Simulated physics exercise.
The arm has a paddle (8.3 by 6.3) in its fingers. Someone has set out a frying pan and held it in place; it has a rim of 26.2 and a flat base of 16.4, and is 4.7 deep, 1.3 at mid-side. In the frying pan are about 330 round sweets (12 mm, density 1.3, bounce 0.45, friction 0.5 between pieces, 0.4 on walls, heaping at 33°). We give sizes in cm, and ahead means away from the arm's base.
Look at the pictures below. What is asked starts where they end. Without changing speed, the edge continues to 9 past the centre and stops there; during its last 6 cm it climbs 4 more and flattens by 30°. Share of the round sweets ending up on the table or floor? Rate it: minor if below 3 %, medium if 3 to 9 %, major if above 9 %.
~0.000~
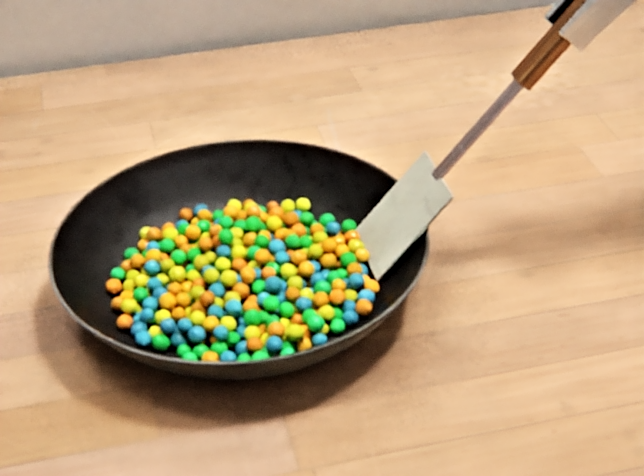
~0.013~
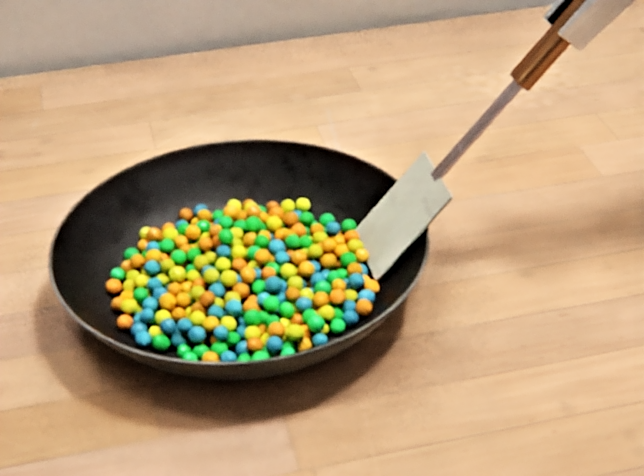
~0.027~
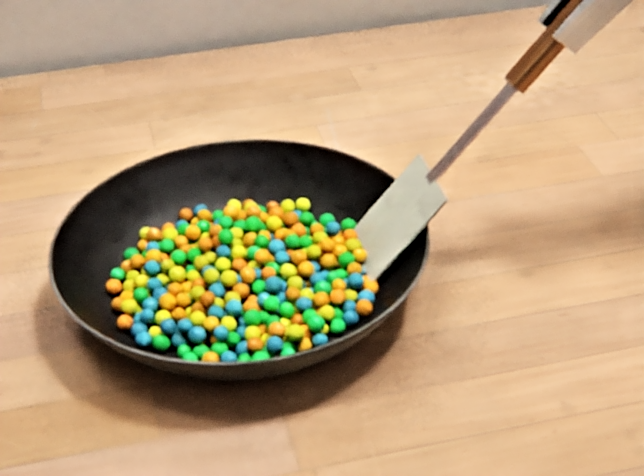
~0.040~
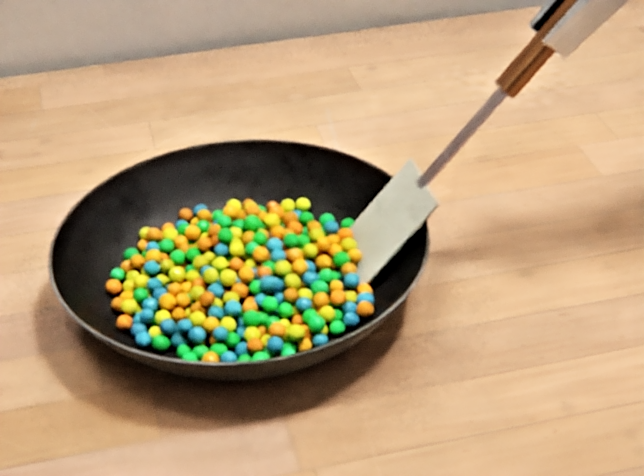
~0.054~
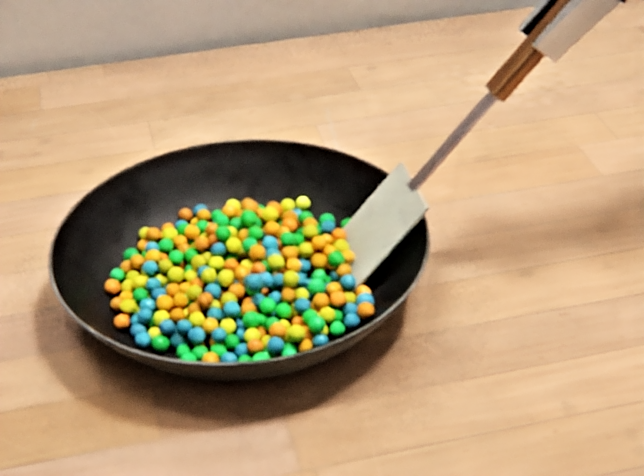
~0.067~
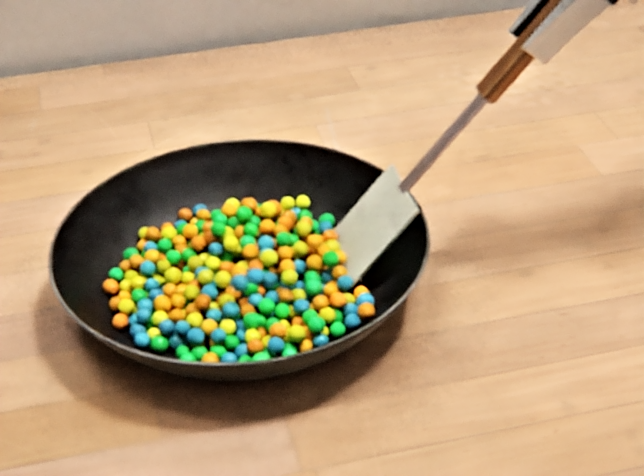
Rating: Medium.
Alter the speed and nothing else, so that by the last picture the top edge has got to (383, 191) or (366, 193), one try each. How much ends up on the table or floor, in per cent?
10 % and 15 %.
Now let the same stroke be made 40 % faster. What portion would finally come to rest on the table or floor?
About 10 %.
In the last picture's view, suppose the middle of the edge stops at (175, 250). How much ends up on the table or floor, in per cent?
My guess is roughly 0 percent.
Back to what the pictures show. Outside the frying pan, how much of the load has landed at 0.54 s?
That would be near 4 per cent, give or take.
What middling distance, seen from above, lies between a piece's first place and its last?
About 3 cm.
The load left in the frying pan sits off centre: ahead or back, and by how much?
Offset: About 3.5 cm, ahead.
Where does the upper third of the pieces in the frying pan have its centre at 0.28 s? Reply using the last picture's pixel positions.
Around (163, 271).
After 0.18 s, sloping 49°, highest piece 4 above the table; 332 in the frying pan.
After 0.28 s, sloping 39°, highest piece 5 above the table; 332 in the frying pan.
After 0.54 s, sloping 19°, highest piece 6 above the table; 316 in the frying pan, 16 on the table or floor.
After 1.59 s, sloping 19°, highest piece 5 above the table; 315 in the frying pan, 17 on the table or floor.
In the end, 315 in the frying pan, 17 on the table or floor. That is 5 % on the table or floor.
